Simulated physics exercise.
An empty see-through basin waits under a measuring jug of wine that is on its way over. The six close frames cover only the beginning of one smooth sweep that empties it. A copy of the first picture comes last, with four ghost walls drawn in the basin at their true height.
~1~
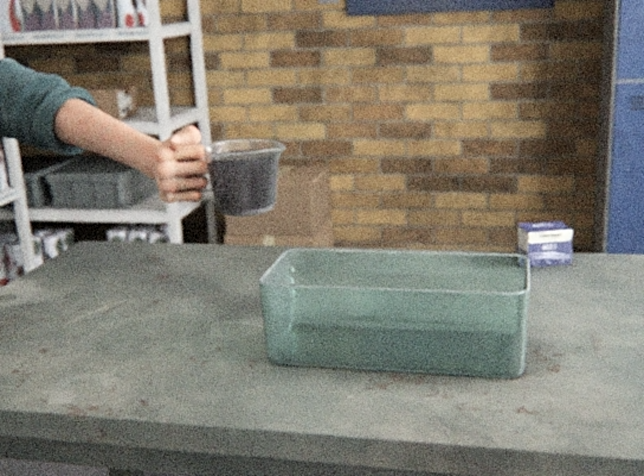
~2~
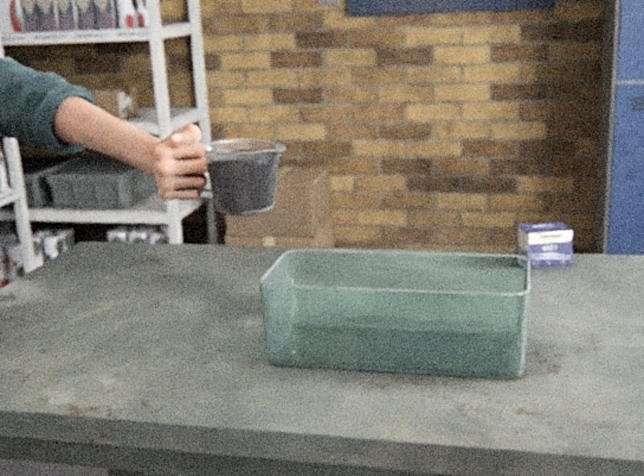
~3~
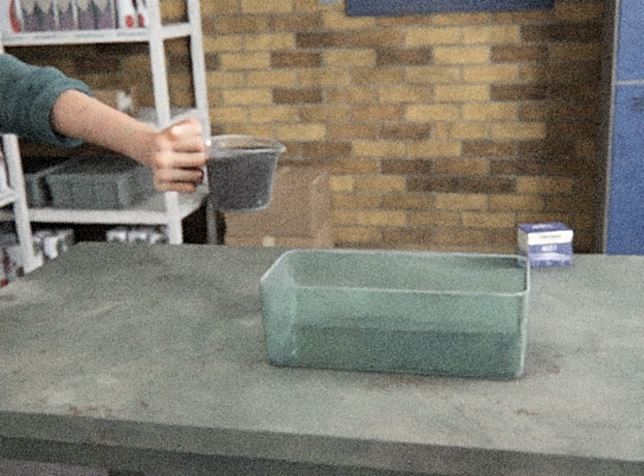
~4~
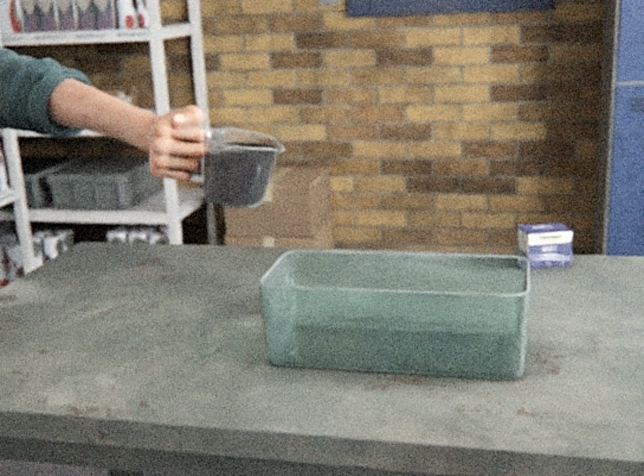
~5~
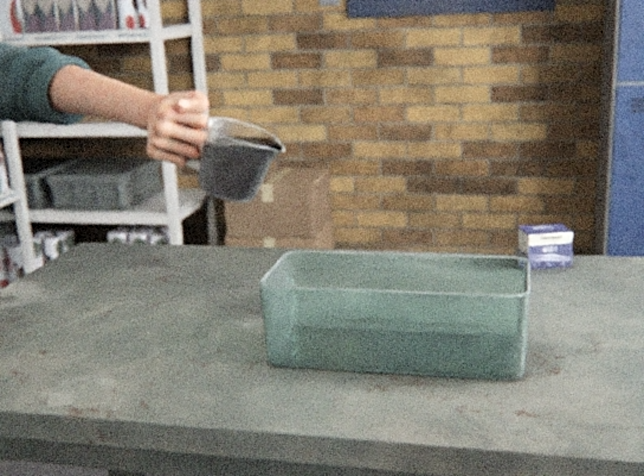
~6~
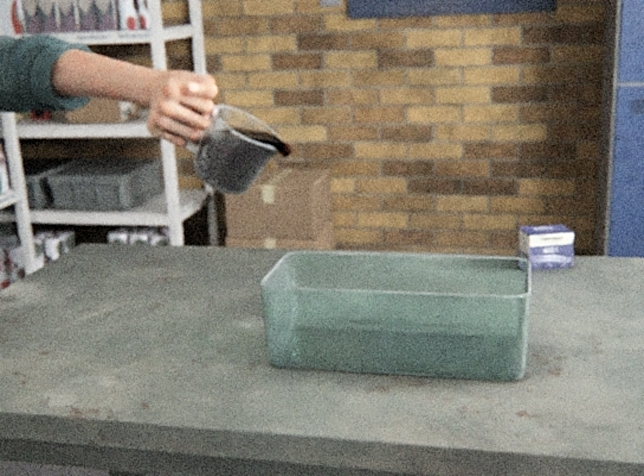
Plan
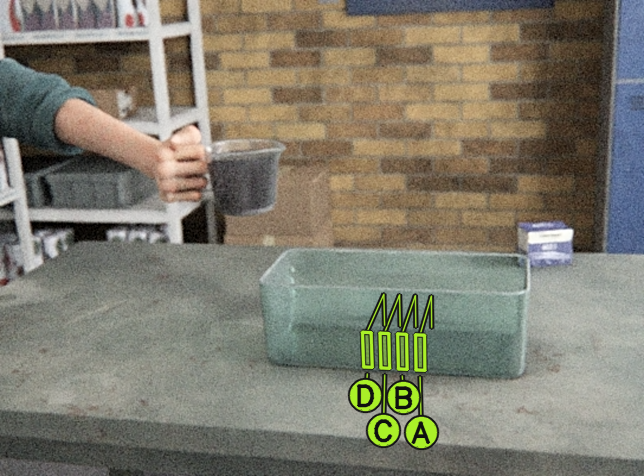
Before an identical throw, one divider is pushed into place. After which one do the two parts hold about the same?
It is D.
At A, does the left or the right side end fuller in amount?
The left one.
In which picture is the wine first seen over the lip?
Picture 6.
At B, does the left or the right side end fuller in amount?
The left one.
On the marked copy, A at (420, 376); B at (402, 375); C at (384, 374); D at (367, 373).
Choosing A, about 89 % ends left of the wall and 7 % right of it; 4 % is lost outside.
Choosing B, about 88 % ends left of the wall and 6 % right of it; 7 % is lost outside.
Choosing C, about 92 % ends left of the wall and 4 % right of it; 4 % is lost outside.
Choosing D, about 57 % ends left of the wall and 41 % right of it.
